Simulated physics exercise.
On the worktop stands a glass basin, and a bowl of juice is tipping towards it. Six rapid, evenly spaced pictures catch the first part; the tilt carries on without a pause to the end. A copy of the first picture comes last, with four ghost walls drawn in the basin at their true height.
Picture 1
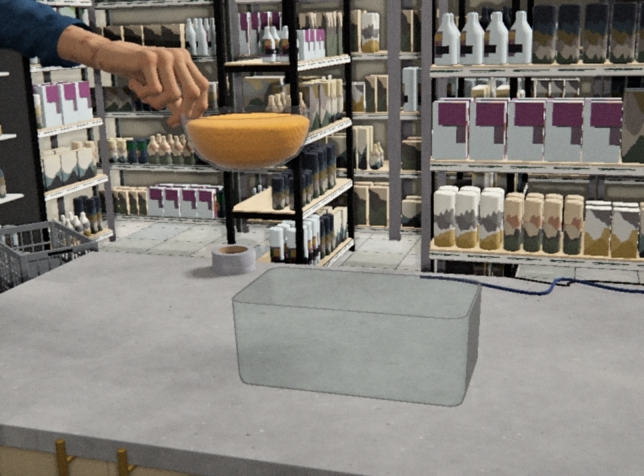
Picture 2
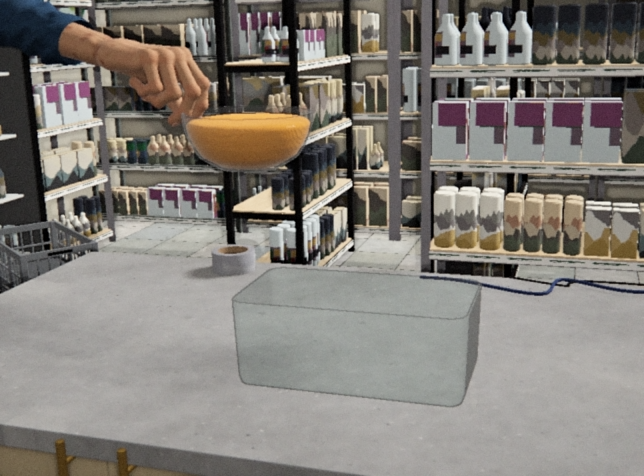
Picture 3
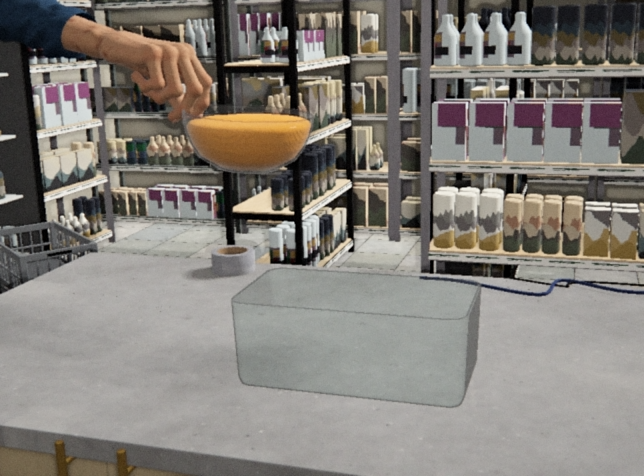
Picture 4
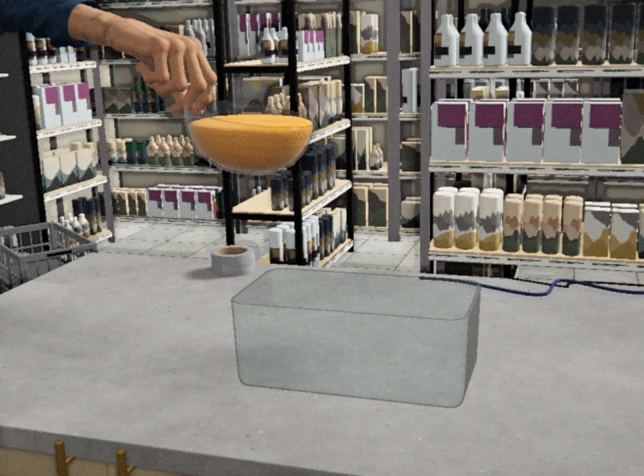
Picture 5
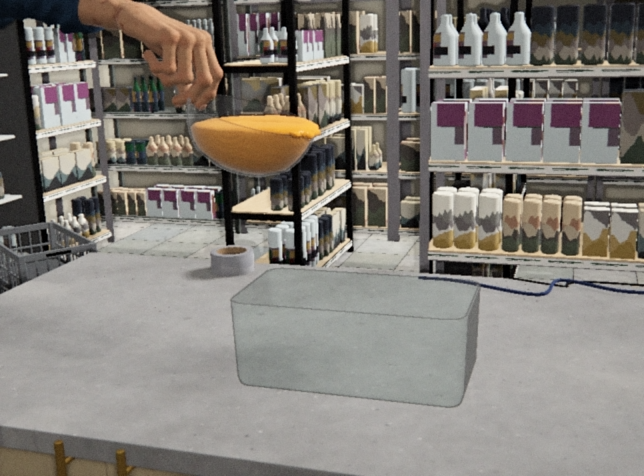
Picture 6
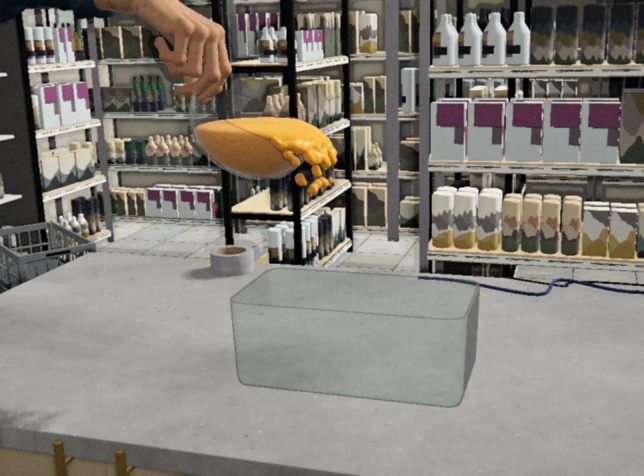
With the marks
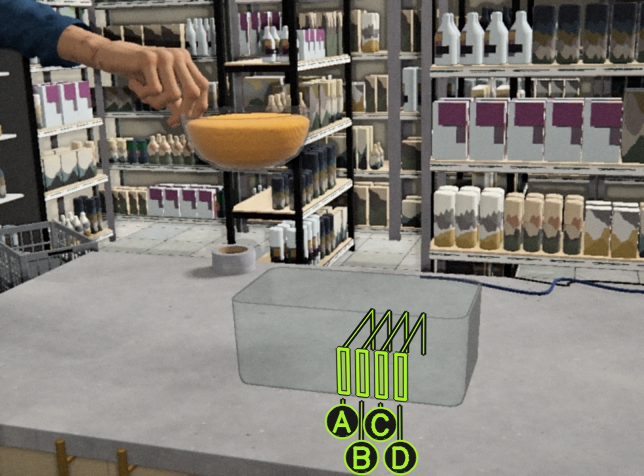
Above a glass basin on a worktop, a hand tips a bowl, pouring orange juice over its right lip.
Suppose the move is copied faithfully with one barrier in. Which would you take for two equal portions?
Choose B.
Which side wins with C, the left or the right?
The left one.
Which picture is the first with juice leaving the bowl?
Picture 5.
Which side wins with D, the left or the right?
The left one.
On the marked copy, A at (342, 399); B at (361, 401); C at (380, 404); D at (399, 406).
Choosing A, about 27 % ends left of the wall and 72 % right of it.
Choosing B, about 48 % ends left of the wall and 50 % right of it.
Choosing C, about 82 % ends left of the wall and 16 % right of it.
Choosing D, about 97 % ends left of the wall and 2 % right of it.
